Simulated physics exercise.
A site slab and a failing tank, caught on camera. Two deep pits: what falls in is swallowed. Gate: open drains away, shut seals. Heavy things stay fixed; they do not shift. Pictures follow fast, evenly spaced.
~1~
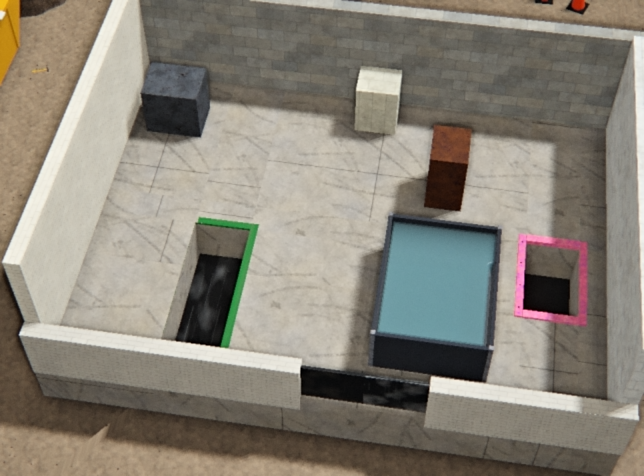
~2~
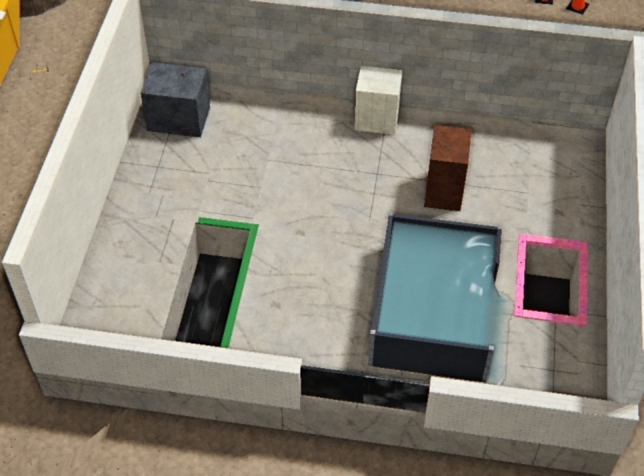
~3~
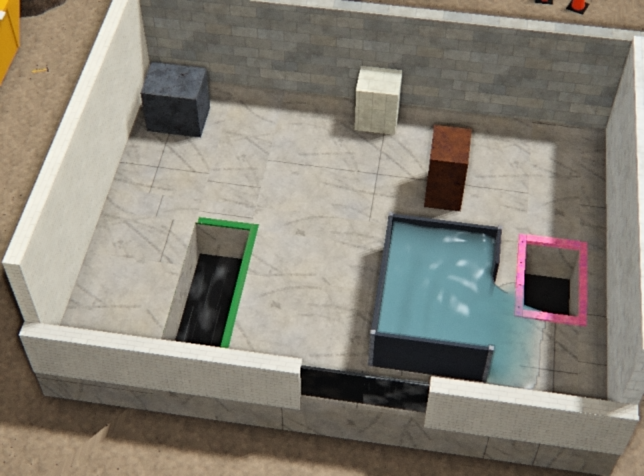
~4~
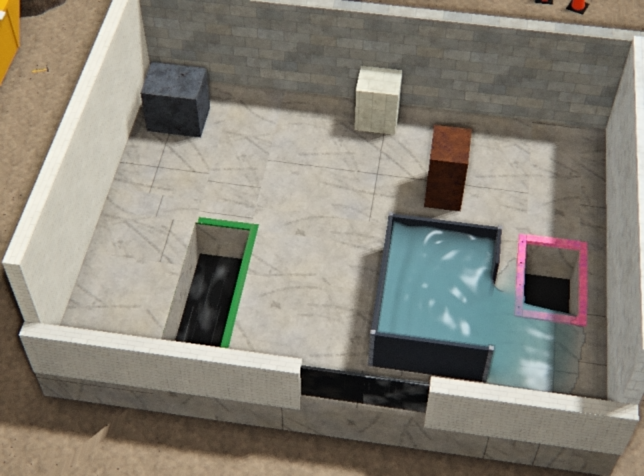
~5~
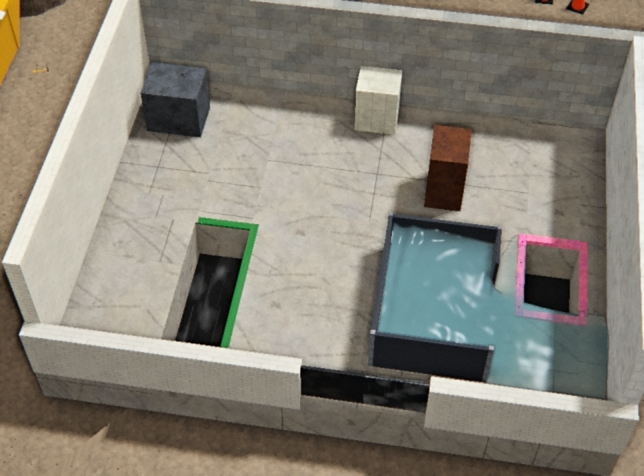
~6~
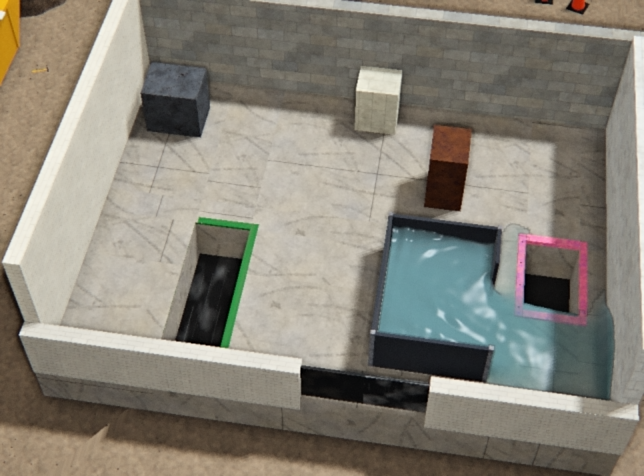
The clip shows an open tank of still water on a walled slab with two pits and three blocks; water then pours from the tank's right side and spreads across the floor around the pink-edged pit toward the right wall.
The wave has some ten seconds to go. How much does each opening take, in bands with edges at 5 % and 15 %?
The gate is going to fail to get to five per cent; the green pit is going to fail to land outside five to fifteen per cent; the pink pit is going to fail to stay at fifteen per cent or less.
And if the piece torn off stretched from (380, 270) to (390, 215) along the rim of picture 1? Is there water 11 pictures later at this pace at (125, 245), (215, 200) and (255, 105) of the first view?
Note, points one to three: Unreached / reached and soaked / reached and soaked.
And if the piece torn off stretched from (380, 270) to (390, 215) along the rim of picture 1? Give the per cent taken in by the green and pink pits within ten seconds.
Result - green: 50 %; pink: 0 %.
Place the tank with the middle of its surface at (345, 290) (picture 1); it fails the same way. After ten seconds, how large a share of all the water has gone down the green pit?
Green: 2 %.
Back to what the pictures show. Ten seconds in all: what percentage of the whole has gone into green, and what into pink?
Approximate shares: 10 per cent and 40 per cent.
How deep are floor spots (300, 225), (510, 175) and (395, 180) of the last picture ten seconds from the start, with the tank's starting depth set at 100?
2, 6 and 2 in a hundred, in turn.
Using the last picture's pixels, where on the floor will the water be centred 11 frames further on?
My reading is close to (503, 338).
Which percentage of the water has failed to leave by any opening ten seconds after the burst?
I'd estimate close to 50 per cent.
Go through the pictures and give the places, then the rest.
The first frame shows still water in the open tank at (438, 282).
In the second frame, water pours out at (487, 327) and has run to (495, 384).
In the third frame, the front is at a hidden place, out from the gap at (487, 327).
In the fourth frame, the front is at (515, 264), out from the gap at (487, 329).
In the fifth frame, water pours out at (487, 329) and has run to (604, 399).
In the sixth frame, the front is at a hidden place, out from the gap at (487, 329).
A moment on, water covers 10 % of the floor; the gate 0 %, the green pit 0 %, the pink pit 6 %.
Next, water covers 15 % of the floor; the gate 0 %, the green pit 0 %, the pink pit 12 %.
Then, water covers 30 % of the floor; the gate 0 %, the green pit 1 %, the pink pit 26 %.
Later, water covers 45 % of the floor; the gate 0 %, the green pit 6 %, the pink pit 35 %.
In the end, water covers 60 % of the floor; the gate 0 %, the green pit 10 %, the pink pit 39 %.
